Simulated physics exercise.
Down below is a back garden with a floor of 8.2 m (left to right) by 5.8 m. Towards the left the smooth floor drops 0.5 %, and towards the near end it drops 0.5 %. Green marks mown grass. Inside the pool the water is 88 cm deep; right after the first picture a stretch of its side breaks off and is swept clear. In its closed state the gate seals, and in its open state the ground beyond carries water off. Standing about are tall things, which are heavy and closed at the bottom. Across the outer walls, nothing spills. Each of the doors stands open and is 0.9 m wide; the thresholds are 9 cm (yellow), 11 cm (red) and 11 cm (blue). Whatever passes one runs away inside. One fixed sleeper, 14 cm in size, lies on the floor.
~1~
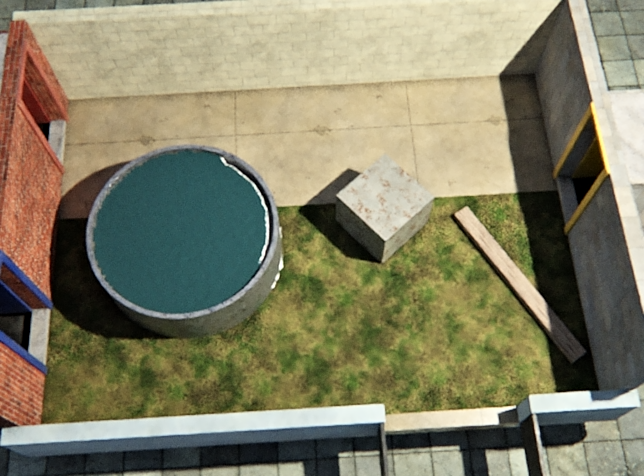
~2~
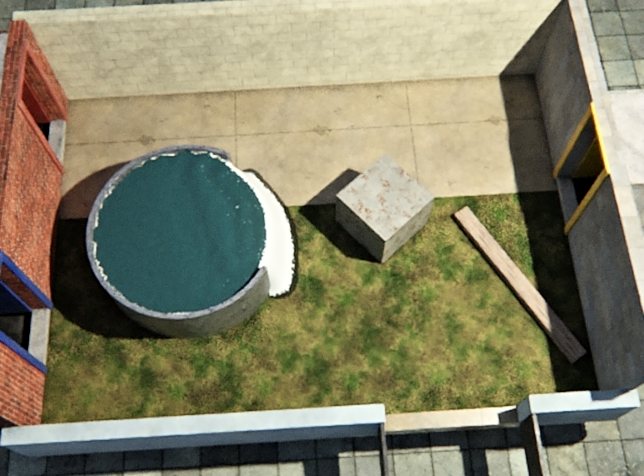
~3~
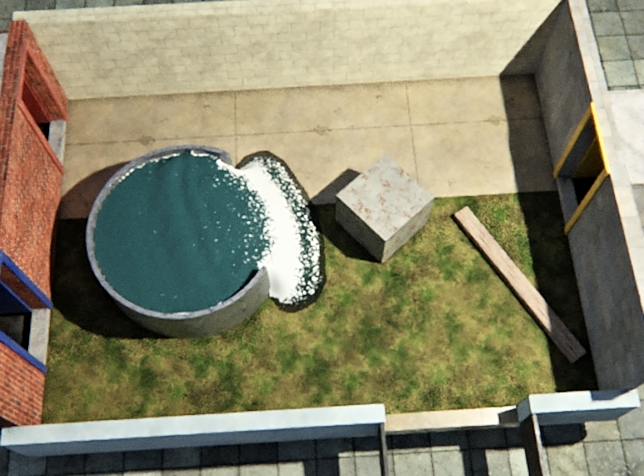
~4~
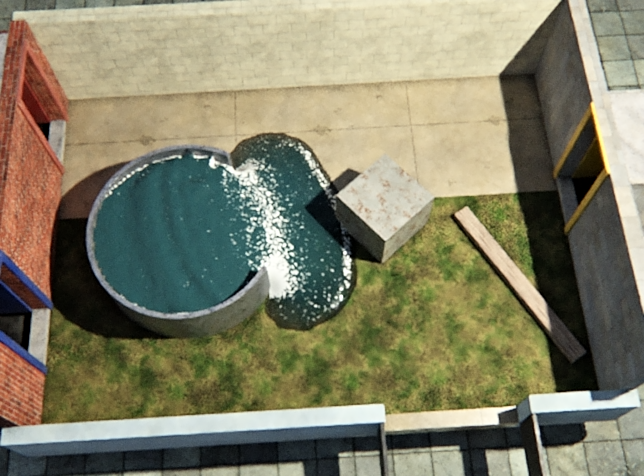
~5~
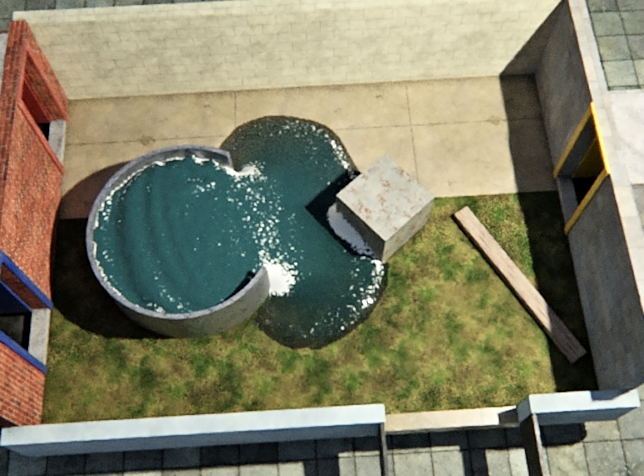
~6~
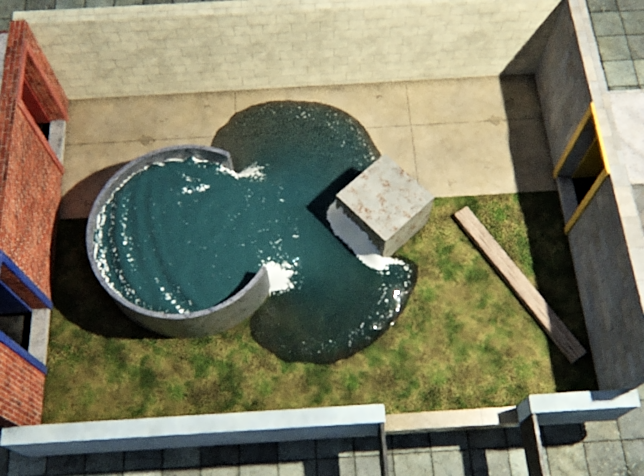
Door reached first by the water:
Yellow door.
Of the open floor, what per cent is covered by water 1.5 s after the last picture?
I'd guess around 55 %.
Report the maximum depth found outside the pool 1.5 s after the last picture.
It tops out at some 58 cm.
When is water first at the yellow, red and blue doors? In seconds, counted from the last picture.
Yellow 2.0 s, red 3.8 s, blue 7.0 s.
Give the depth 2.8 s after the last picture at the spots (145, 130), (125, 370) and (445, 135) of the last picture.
I'd read it as roughly 1, 0 and 12 cm, in that order.
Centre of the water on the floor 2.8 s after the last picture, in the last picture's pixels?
Its balance point sits around (350, 214).
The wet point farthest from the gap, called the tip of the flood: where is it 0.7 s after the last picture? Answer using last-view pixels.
Point: Roughly (495, 112) in the last view.
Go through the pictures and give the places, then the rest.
In the first frame, still water, 88 cm deep, in the pool at (184, 229).
In the second frame, water pours out at (273, 219) and has run 1.1 m, to (243, 175); deepest outside 41 cm, 88 cm at the pool's back.
In the third frame, the front is at (296, 306), 1.4 m from the gap at (273, 221); 1.8 m2 of floor is under water; 88 cm left at the back of the pool.
In the fourth frame, water pours out at (273, 223) and has run 1.7 m, to (270, 136); deepest outside 46 cm, 88 cm at the pool's back.
In the fifth frame, the front is at (348, 329), 2.1 m from the gap at (273, 223); 6.1 m2 of floor is under water; 86 cm left at the back of the pool.
In the sixth frame, the front is at (321, 107), 2.4 m from the gap at (273, 223); 8.4 m2 of floor is under water; 77 cm left at the back of the pool.
A moment later water covers 40 % of the floor and is deepest (57 cm) near (336, 225); yellow door not reached, red door not reached, blue door not reached.
Soon after water covers 55 % of the floor and is deepest (58 cm) near (530, 75); yellow door not reached, red door not reached, blue door not reached.
Next water covers 75 % of the floor and is deepest (38 cm) near (537, 109); yellow door reached 2.0 s after the last picture, red door not reached, blue door not reached.
Later on water covers 95 % of the floor and is deepest (23 cm) near (556, 320); yellow door reached 2.0 s after the last picture, red door reached 3.8 s after the last picture, blue door not reached.
At the end water covers 95 % of the floor and is deepest (15 cm) near (97, 325); yellow door reached 2.0 s after the last picture, red door reached 3.8 s after the last picture, blue door reached 6.8 s after the last picture.
